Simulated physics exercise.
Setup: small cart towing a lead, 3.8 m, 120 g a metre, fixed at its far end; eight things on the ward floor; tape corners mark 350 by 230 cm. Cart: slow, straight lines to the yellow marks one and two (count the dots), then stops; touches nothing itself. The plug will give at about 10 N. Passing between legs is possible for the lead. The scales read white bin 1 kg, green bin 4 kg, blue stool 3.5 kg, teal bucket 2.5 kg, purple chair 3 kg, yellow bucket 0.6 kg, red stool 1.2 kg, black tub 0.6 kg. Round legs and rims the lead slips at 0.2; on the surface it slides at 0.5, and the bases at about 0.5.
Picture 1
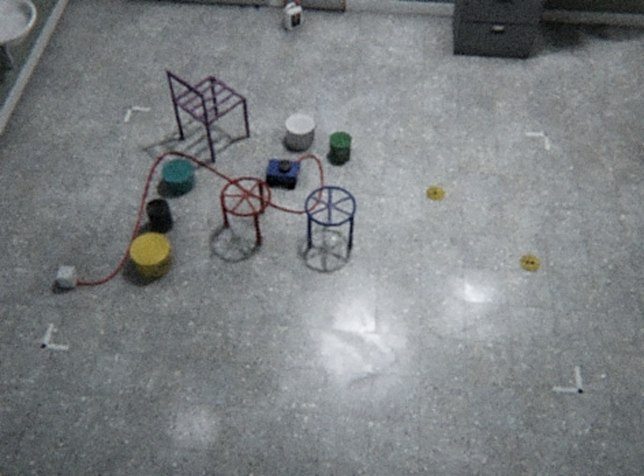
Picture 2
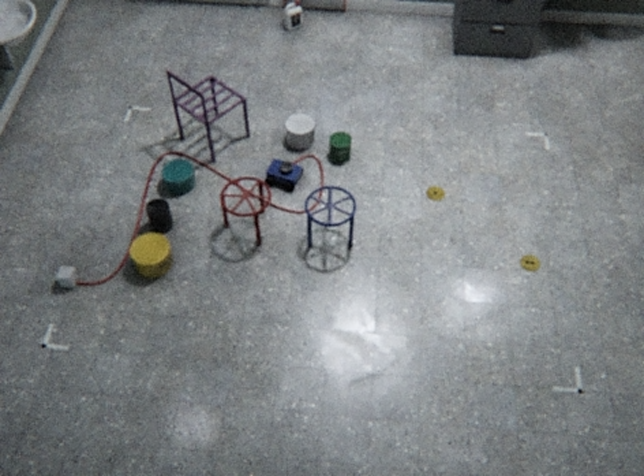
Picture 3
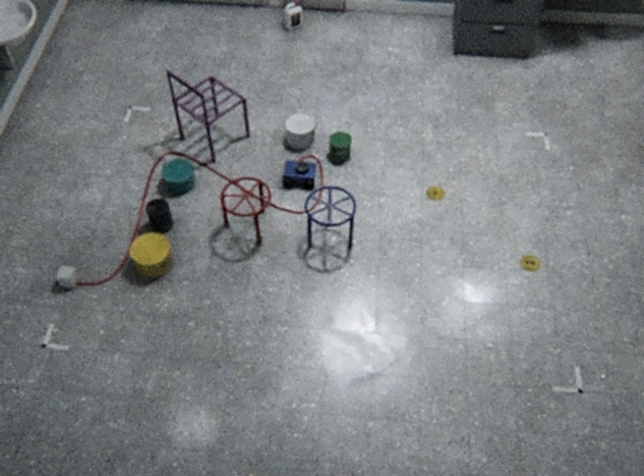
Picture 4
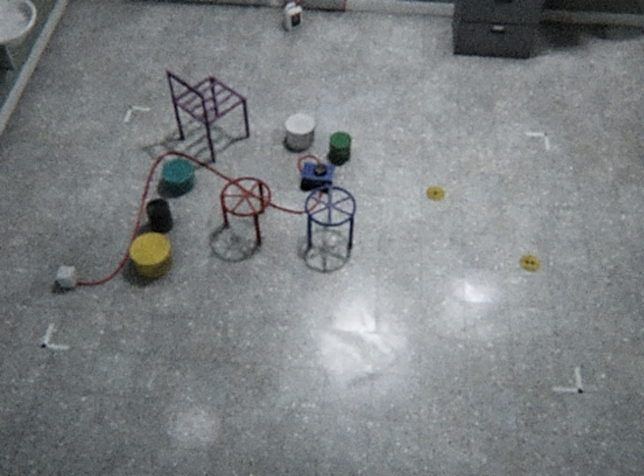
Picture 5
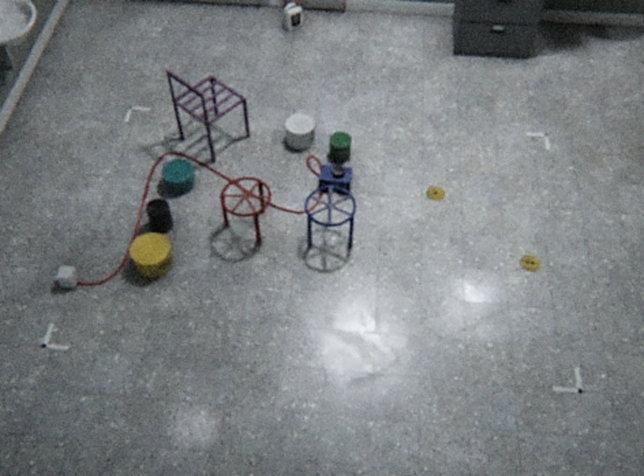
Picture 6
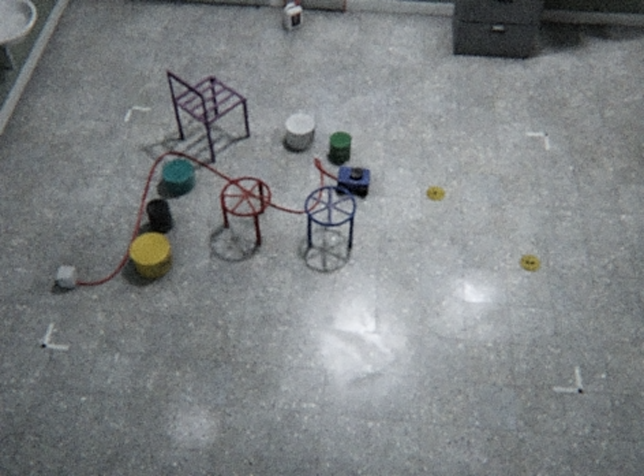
A small blue cart trailing a red lead starts between the white bin and the red stool on a speckled floor. It slides steadily rightward, passing behind the blue stool and just below the green bin, and ends to their right, while the stools, purple chair, buckets and black tub stay still.
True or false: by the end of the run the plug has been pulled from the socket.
True.
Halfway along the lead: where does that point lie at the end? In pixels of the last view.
I'd say roughly (293, 202) in the last picture.
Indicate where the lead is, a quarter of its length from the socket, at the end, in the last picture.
Roughly (184, 166).
Next, cart at (400, 189), lead slack at the fixed end; nothing else has moved.
Then, cart at (450, 204), lead slack at the fixed end; nothing else has moved.
After that, cart at (492, 235), lead slack at the fixed end; nothing else has moved.
Later, cart at (530, 262), plug out; nothing else has moved.
At the end, cart at (530, 262), plug out; nothing else has moved.
